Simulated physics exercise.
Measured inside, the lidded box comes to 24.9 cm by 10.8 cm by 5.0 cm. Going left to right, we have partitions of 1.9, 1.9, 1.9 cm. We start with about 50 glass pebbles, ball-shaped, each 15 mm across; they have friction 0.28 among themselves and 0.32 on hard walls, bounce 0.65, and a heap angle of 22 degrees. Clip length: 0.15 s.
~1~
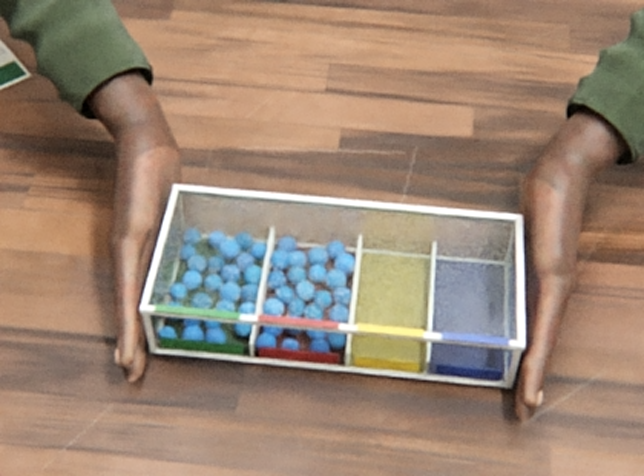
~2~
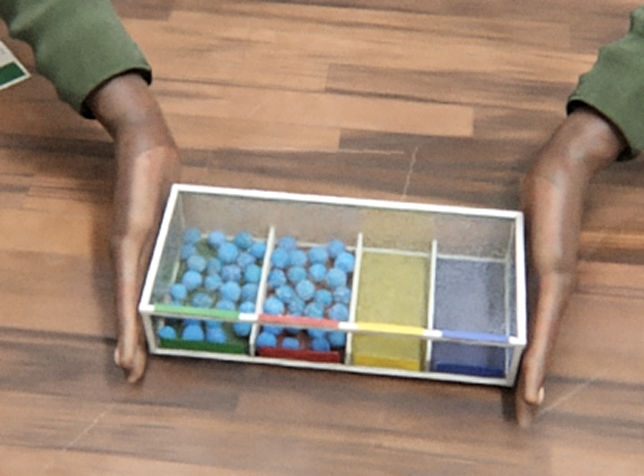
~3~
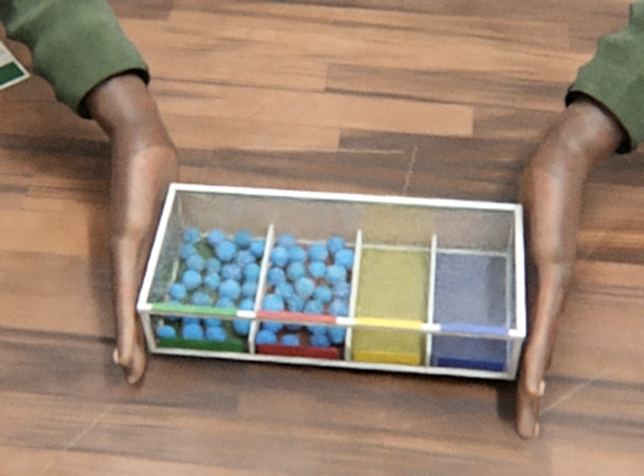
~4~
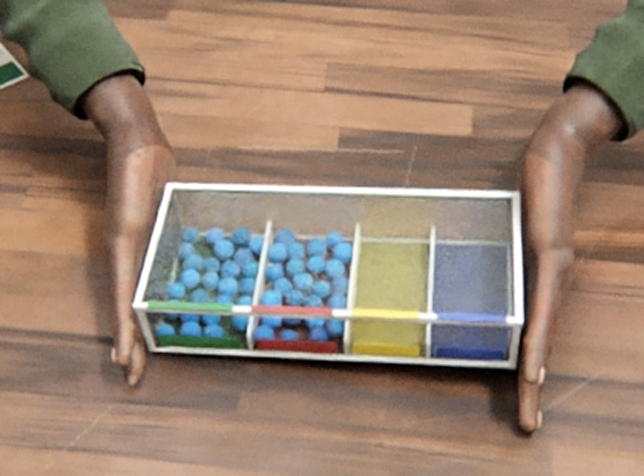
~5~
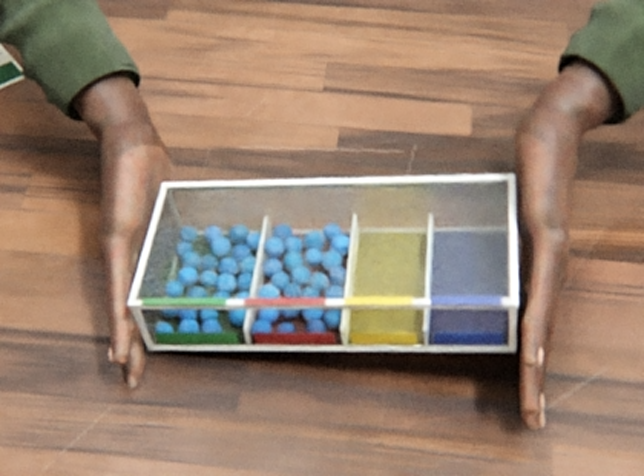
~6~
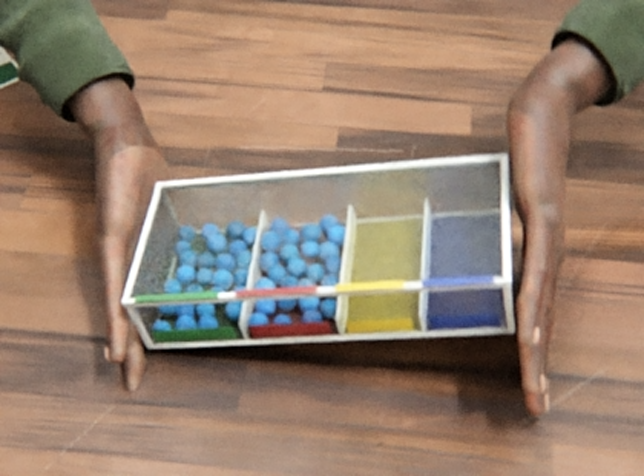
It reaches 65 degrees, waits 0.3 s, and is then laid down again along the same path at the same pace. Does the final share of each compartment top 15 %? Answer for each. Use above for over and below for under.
Verdicts: Red above, blue below, green above, yellow below.
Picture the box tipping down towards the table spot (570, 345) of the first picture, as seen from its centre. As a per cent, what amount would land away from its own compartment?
Roughly 15 percent of them.
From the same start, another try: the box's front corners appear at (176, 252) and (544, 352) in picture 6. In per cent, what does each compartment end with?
Red 35 %, blue 35 %, green 10 %, yellow 15 %.
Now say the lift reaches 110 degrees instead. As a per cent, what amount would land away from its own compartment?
I'd estimate around 50 per cent.
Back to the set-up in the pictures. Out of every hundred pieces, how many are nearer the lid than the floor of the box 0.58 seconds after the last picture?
About 0 per cent.
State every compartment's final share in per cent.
The red one gets 50, the blue one 0, the green one 50 and the yellow one 0.
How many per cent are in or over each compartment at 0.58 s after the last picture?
It splits as red 50, blue 0, green 50 and yellow 0 percent.
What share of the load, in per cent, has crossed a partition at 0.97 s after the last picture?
Approx. 0 in a hundred.
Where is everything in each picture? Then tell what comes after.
In the first picture, box tilt 0 degrees, front corners at (147, 307) and (518, 343); red 50 %, green 50 %.
In the second picture, box tilt 1 degrees, front corners at (147, 307) and (518, 340).
In the third picture, box tilt 2 degrees, front corners at (145, 306) and (518, 333).
In the fourth picture, box tilt 5 degrees, front corners at (141, 305) and (516, 320), lowest corner left back.
In the fifth picture, box tilt 9 degrees, front corners at (135, 302) and (511, 301), lowest corner left back.
In the sixth picture, box tilt 13 degrees, front corners at (129, 300) and (504, 280), lowest corner left back; red 50 %, green 50 %.
Then, 0.58 s after the last picture, tilt 65 degrees; red 50 %, green 50 %.
Then, 0.97 s after the last picture, tilt 38 degrees; red 50 %, green 50 %.
Then, 1.45 s after the last picture, tilt 0 degrees; red 50 %, green 50 %.
In the end, red 50 %, blue 0 %, green 50 %, yellow 0 %.
